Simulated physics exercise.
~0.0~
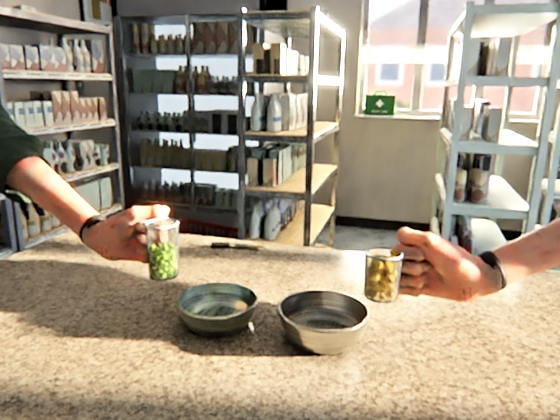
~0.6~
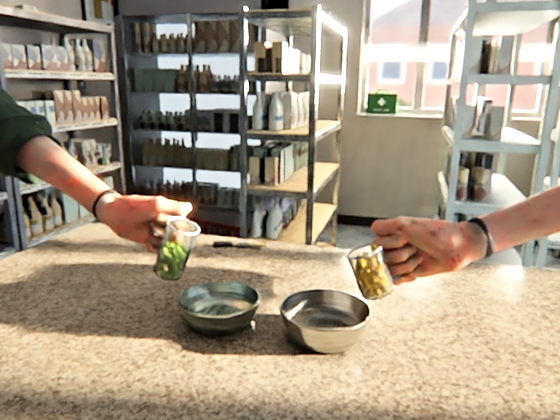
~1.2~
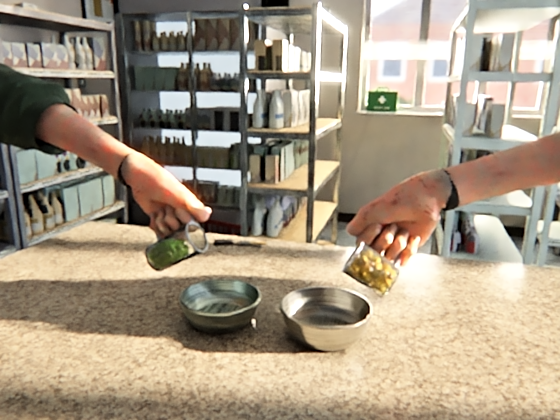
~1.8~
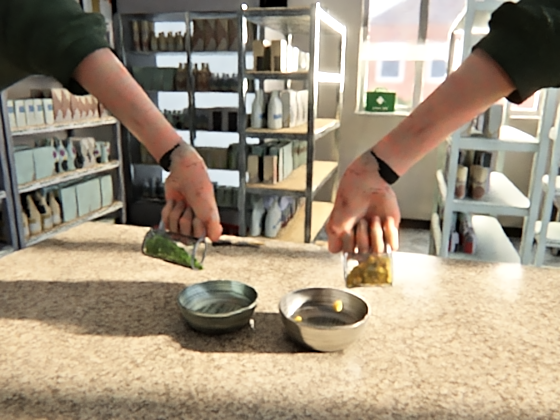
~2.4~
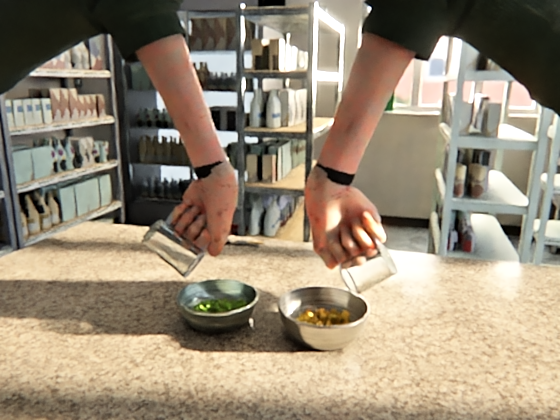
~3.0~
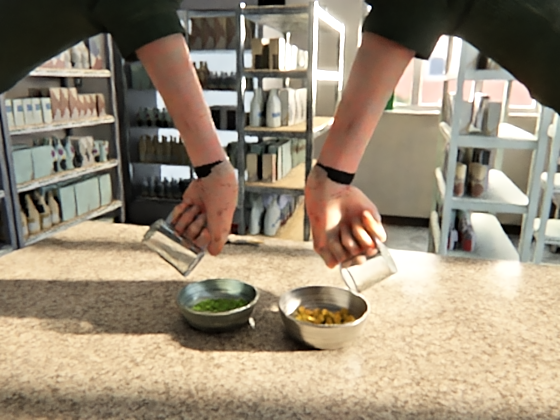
At the start, two hands hold small clear cups upright over a speckled counter, one with green pieces on the left and one with yellowish pieces on the right, with two empty round dishes between them and shelves behind. The hands lean the cups inward, then turn them onto their sides while the pieces stay inside. As the tipping continues, a few yellow pieces drop into the right dish while most remain in the cups. Both cups are then turned upside down and emptied. At the end, the green pieces rest in the left dish and the yellow ones in the right, with none outside.
